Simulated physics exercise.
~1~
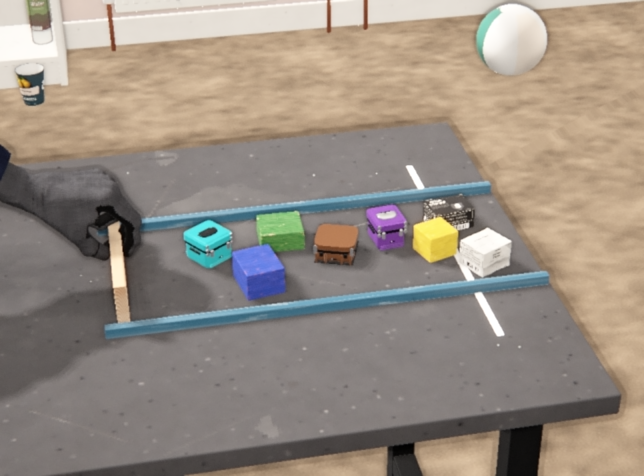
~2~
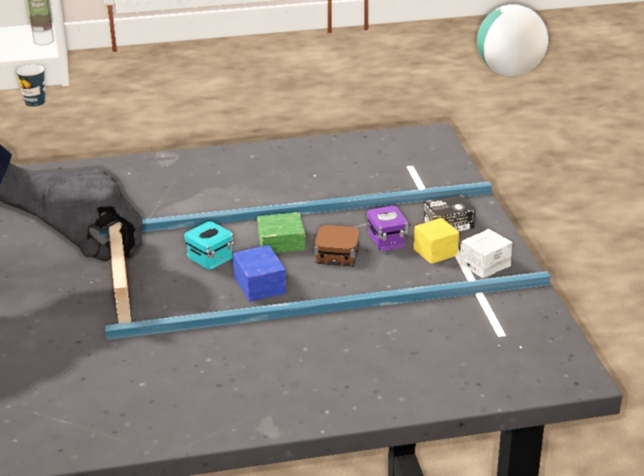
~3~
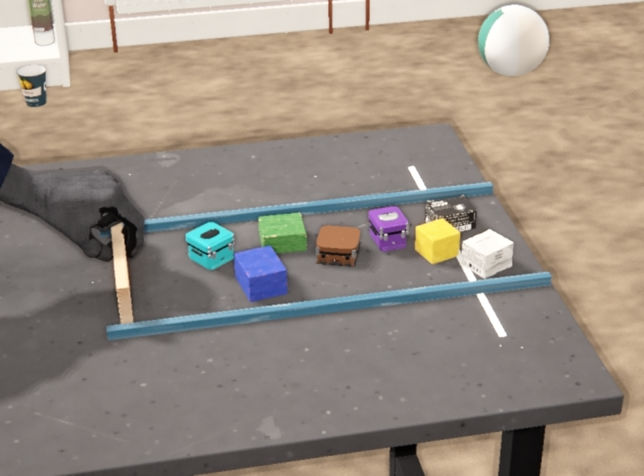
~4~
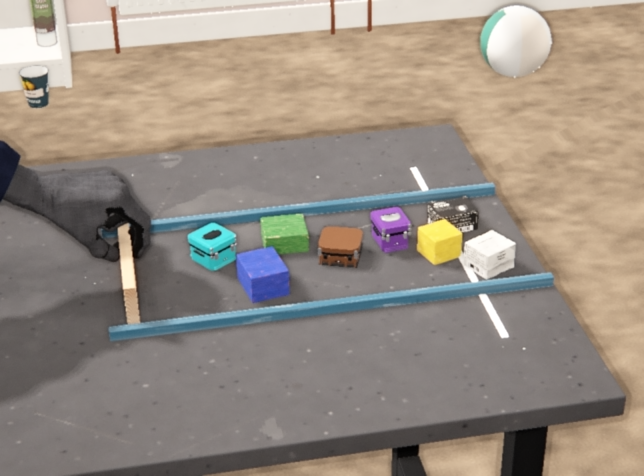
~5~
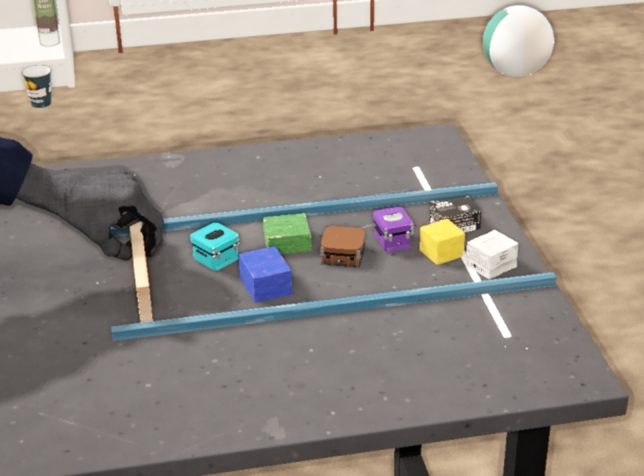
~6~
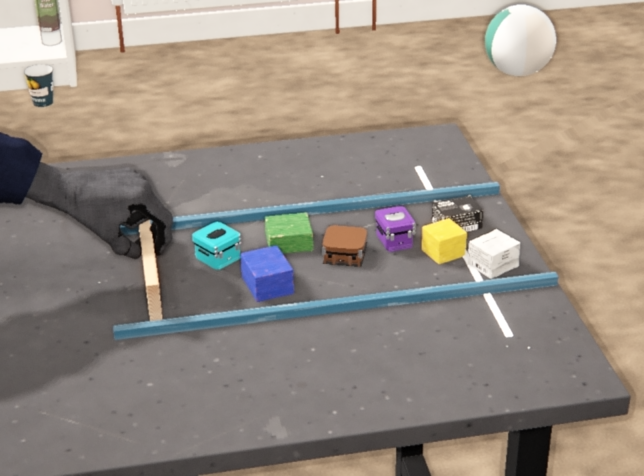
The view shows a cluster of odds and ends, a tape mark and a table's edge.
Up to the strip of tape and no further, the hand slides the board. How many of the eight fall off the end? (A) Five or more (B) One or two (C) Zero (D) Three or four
Answer: B.
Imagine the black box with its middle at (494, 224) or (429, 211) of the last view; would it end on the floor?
Try one: It ends up off. Try two: It is still there.
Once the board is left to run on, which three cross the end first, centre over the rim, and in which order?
Listed earliest first, they are the black box, then the yellow block, then the purple case.
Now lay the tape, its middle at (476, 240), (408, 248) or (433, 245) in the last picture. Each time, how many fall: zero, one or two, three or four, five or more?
So, taking them in turn, I'd give three to four; zero; none at all.
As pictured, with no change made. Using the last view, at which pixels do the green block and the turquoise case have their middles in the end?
Listed as asked: First (461, 203), and then (473, 225).
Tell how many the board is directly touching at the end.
At rest, 3 are in contact.
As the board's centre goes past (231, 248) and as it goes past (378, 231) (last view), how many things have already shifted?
At first I count 1, and then 8.
Soon after, none off yet; white box at rest near (494, 254); black box at rest near (457, 215); yellow block at rest near (444, 241).
Then, none off yet; white box moved a little near (511, 260); black box moved about its own width near (490, 203); yellow block moved well along near (500, 238).
By the end, the number that fall off is one or two; fallen, yellow block and black box.
